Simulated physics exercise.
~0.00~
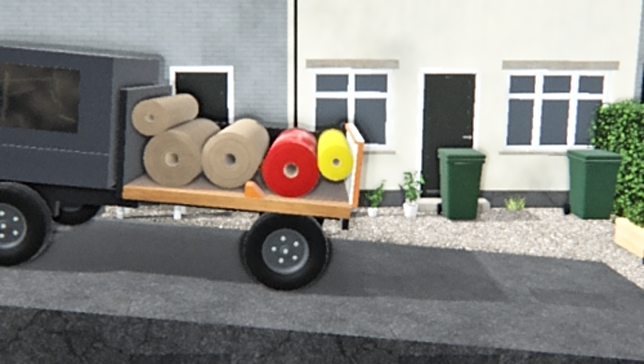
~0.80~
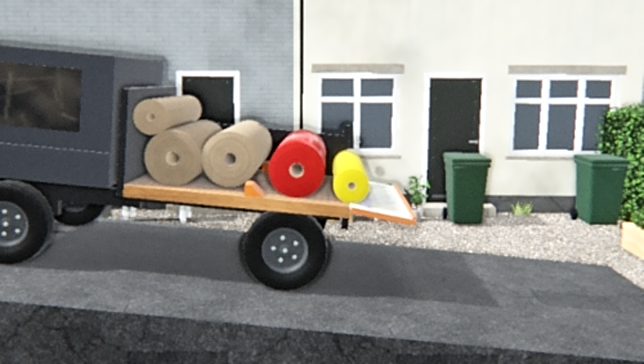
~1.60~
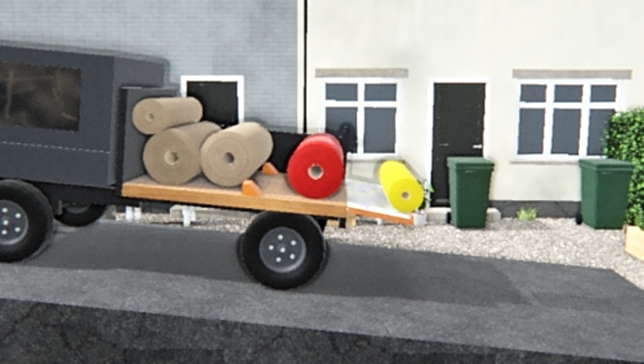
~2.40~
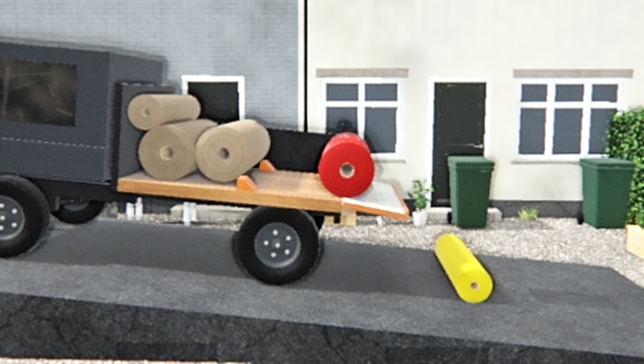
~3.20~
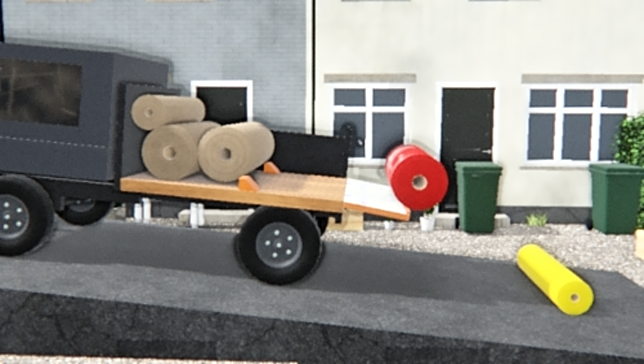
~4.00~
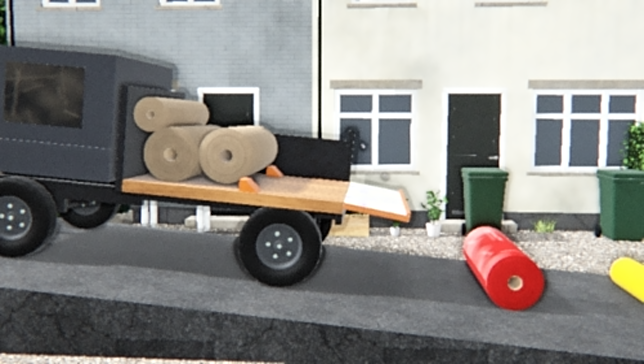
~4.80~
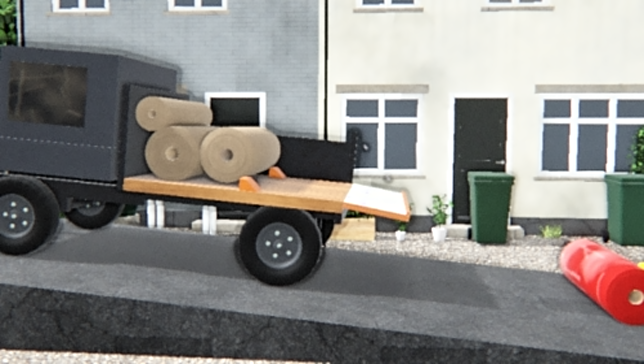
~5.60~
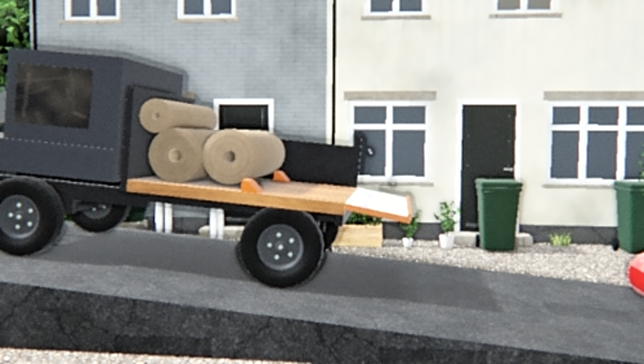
Five rolls, three brown, one red and one yellow, lie on the open wooden bed of a dark grey pick-up, seen side-on on a road sloping down to the right, before terraced houses with green bins. The tailgate swings down, and the yellow roll moves onto it while the red one follows. The yellow roll drops off the end onto the road and rolls away right. The red roll crosses the lowered gate, falls and rolls after it. The brown rolls stay behind the orange chock as yellow leaves view and red reaches the right edge.
